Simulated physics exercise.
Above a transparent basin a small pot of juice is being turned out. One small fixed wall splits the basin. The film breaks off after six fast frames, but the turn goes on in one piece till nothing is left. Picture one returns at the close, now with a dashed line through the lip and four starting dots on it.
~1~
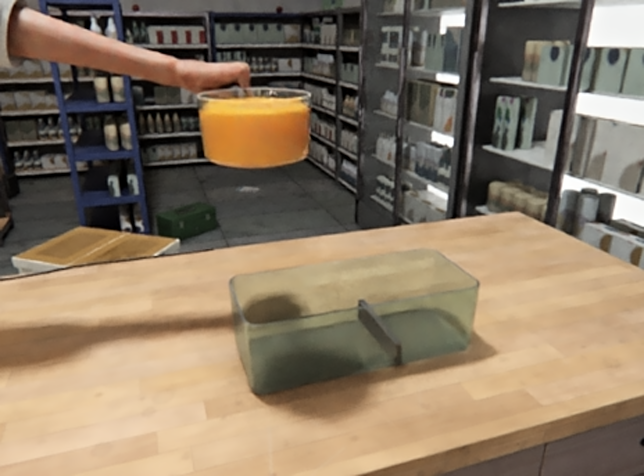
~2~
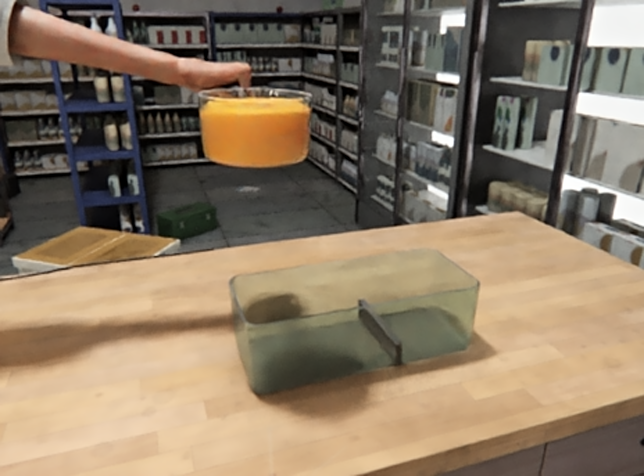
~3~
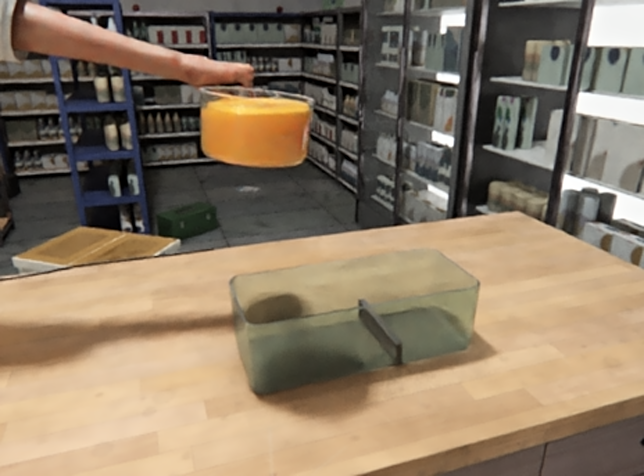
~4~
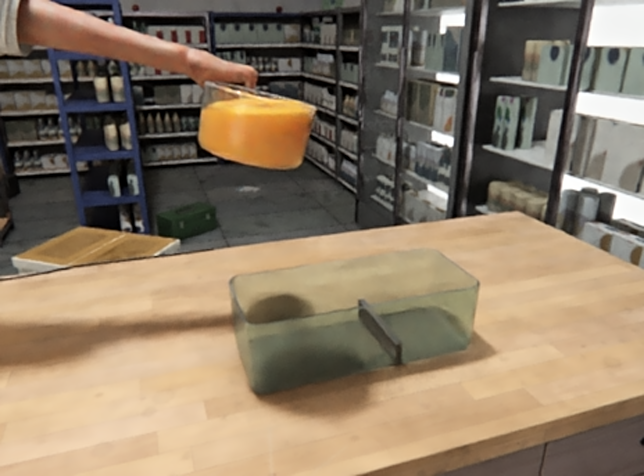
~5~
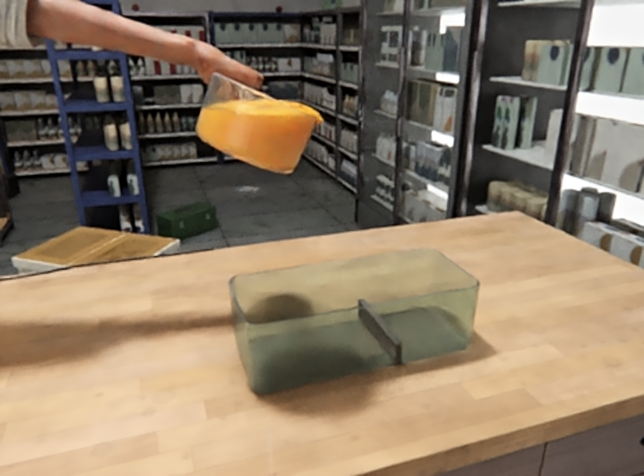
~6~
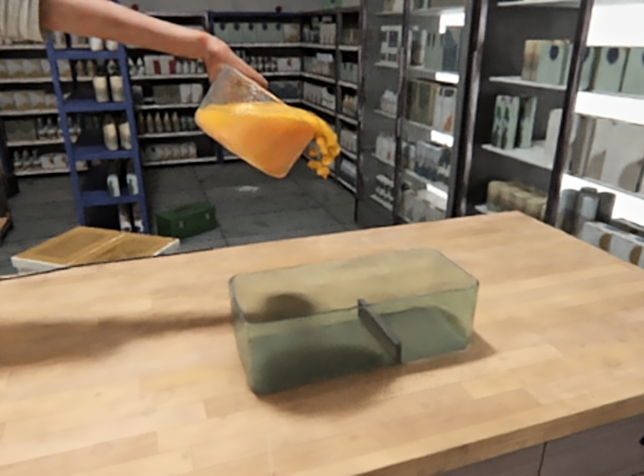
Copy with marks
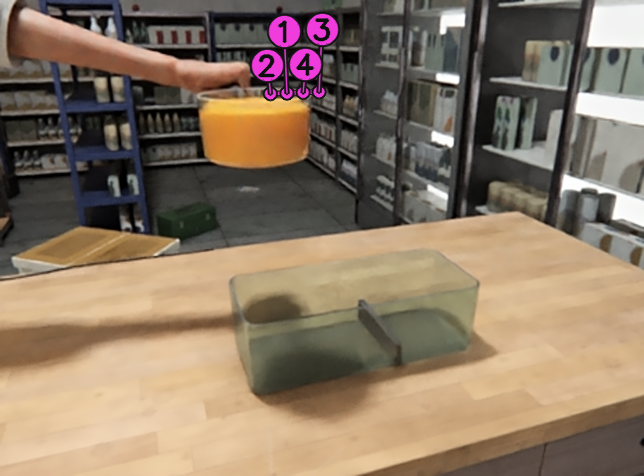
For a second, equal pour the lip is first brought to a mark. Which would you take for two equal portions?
Best: 3.
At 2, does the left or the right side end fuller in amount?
More ends on the left.
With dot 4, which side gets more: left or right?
More ends on the left.
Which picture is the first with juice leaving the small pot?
Picture 5.
In magenta, 1 at (287, 93); 2 at (270, 93); 3 at (319, 91); 4 at (303, 92).
With 1, about 88 % ends left of the wall and 8 % right of it; 3 % is lost outside.
With 2, about 84 % ends left of the wall and 14 % right of it.
With 3, about 49 % ends left of the wall and 48 % right of it; 3 % is lost outside.
With 4, about 69 % ends left of the wall and 28 % right of it; 3 % is lost outside.
